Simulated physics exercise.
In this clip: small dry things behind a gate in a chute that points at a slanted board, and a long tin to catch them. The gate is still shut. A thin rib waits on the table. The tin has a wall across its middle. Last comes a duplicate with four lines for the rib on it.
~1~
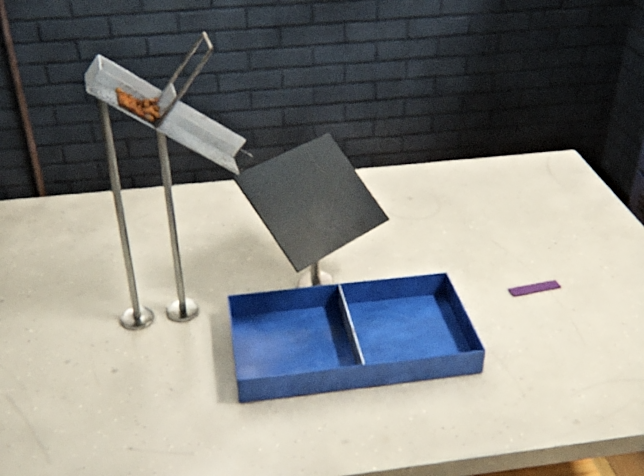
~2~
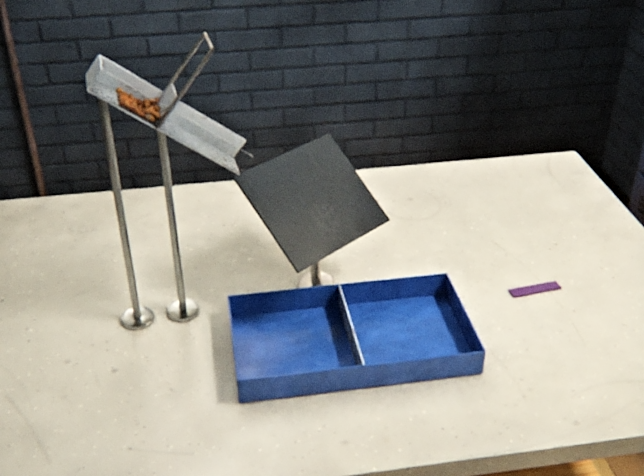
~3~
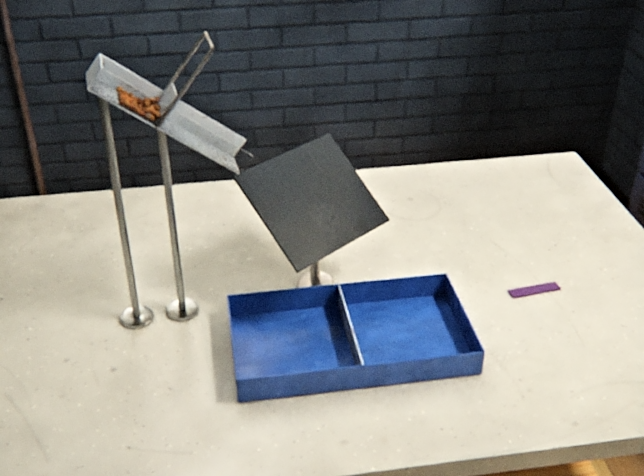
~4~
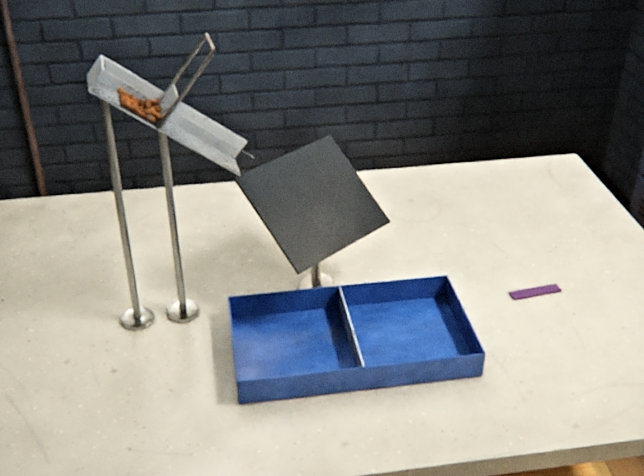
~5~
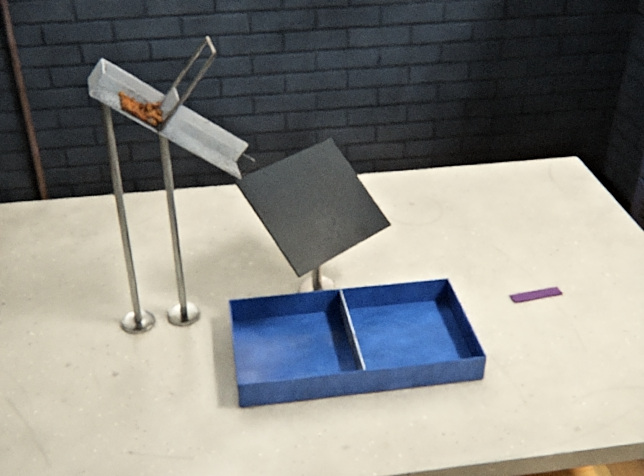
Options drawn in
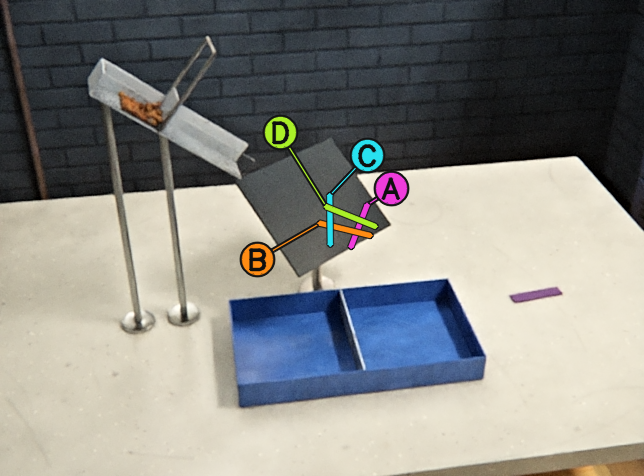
A pale table stands before a dark brick wall, seen from slightly above at an angle. A clear chute on two metal posts slopes down rightward at left, holding small orange-brown pieces behind a shut gate, with a tilted dark square board beside its lower end, a divided blue tray in front and a thin purple strip at right. Nothing moves except the view, which shifts very slightly.
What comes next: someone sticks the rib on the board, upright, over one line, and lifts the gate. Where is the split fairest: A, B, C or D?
Line C.
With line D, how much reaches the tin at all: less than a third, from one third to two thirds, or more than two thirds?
It is more than two thirds.
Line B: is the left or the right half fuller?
Right.
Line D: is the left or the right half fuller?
More lands on the right.
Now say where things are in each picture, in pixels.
The first picture shows load behind the gate at (141, 108), cereal balls; lip of the chute at (236, 166), sloping fairly steeply.
The second picture shows middle of the board at (315, 199), tilted fairly steeply; middle of its low edge at (347, 245); of its high edge at (284, 154).
The third picture shows front corners of the tin at (237, 380) and (484, 351); front end of its middle wall at (363, 365); gate still shut at (172, 94).
The fourth picture shows middle of the load at (143, 108); lip at (237, 167).
The fifth picture shows middle of the load at (144, 112); lip at (238, 170).
On the marked copy, line A from (367, 205) to (351, 246); line B from (320, 223) to (370, 235); line C from (329, 195) to (330, 244); line D from (326, 206) to (375, 226).
If A is chosen, of what is caught, a stray few in the left half, nearly all in the right.
If B is chosen, of what is caught, a small part in the left half, nearly all in the right.
If C is chosen, of what is caught, about two thirds in the left half, about a third in the right.
If D is chosen, of what is caught, none in the left half, all in the right.
